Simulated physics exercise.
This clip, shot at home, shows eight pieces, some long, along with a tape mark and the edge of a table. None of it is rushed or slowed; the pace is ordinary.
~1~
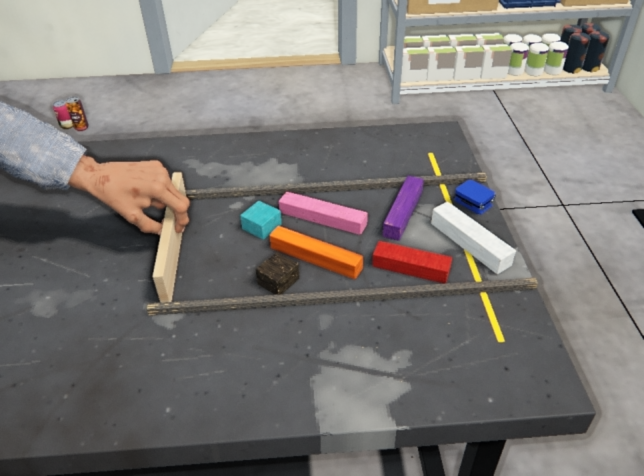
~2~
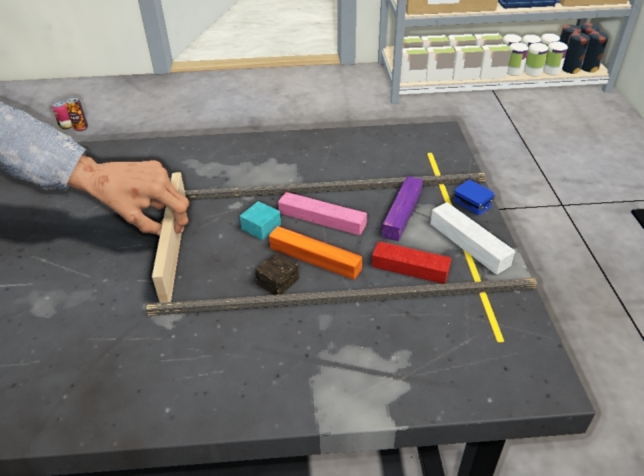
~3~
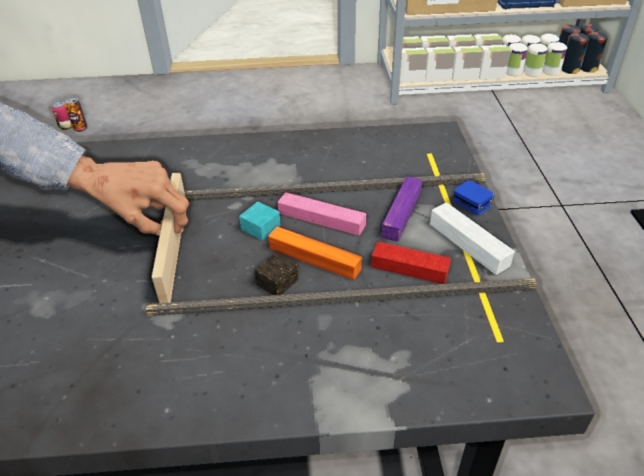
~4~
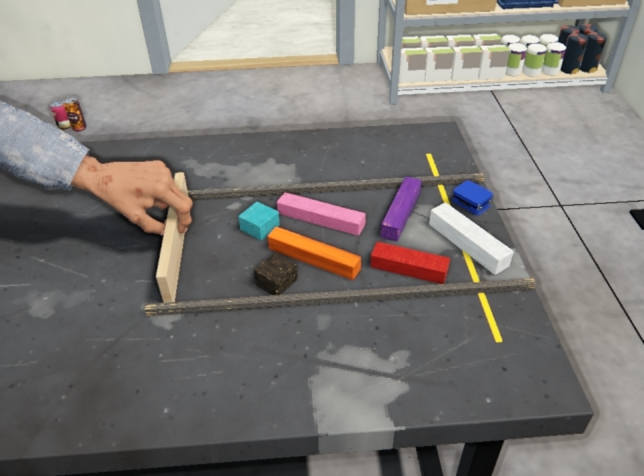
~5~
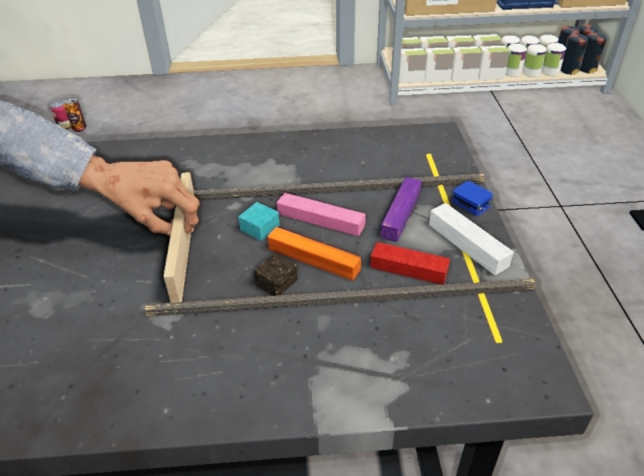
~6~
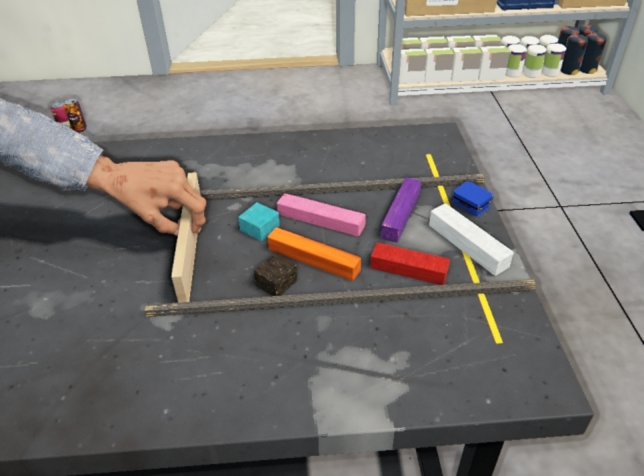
The clip shows a hand holding a wooden board upright between two rails on a dark table, then sliding it slightly right toward several colourful blocks and a dark brown lump, which stay still near a yellow line.
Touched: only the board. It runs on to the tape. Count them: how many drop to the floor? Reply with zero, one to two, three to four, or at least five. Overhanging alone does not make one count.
It comes to three to four.
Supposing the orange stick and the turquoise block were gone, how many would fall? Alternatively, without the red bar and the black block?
First 2, then 3.
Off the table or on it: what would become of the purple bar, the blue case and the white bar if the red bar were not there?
Taking them one by one, the purple bar drops away, the blue case drops away and the white bar drops away.
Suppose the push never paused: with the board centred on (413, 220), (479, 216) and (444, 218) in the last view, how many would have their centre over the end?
Counts: 1, 6, 2.
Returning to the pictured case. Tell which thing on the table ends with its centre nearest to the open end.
It's the red bar.
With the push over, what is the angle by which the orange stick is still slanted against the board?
I'd estimate about 45 degrees.
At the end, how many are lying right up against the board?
Looks like 4 of them, all told.
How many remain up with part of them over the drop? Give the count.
The count would be 3.
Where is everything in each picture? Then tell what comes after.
The first frame shows blue case (474, 198); white bar (471, 237); purple bar (404, 207); board (172, 234); tape (460, 231).
The second frame shows white bar (471, 237); board (171, 234).
The third frame shows purple bar (403, 208); turquoise block (260, 221).
The fourth frame shows blue case (472, 199); orange stick (313, 253).
The fifth frame shows white bar (469, 238); red bar (410, 263).
The sixth frame shows blue case (472, 200); white bar (469, 238); purple bar (402, 208); board (188, 234); tape (458, 232).
Soon after, none off yet; blue case at rest near (472, 200); white bar at rest near (469, 238); purple bar at rest near (402, 208).
Then, none off yet; blue case at rest near (472, 200); white bar at rest near (472, 238); purple bar moved a little near (422, 210).
Further on, none off yet; blue case moved a little near (483, 194); white bar moved a little near (517, 233); purple bar moved about its own width near (465, 203).
By the end, the number that fall off is three or four; fallen, purple bar, white bar and blue case.
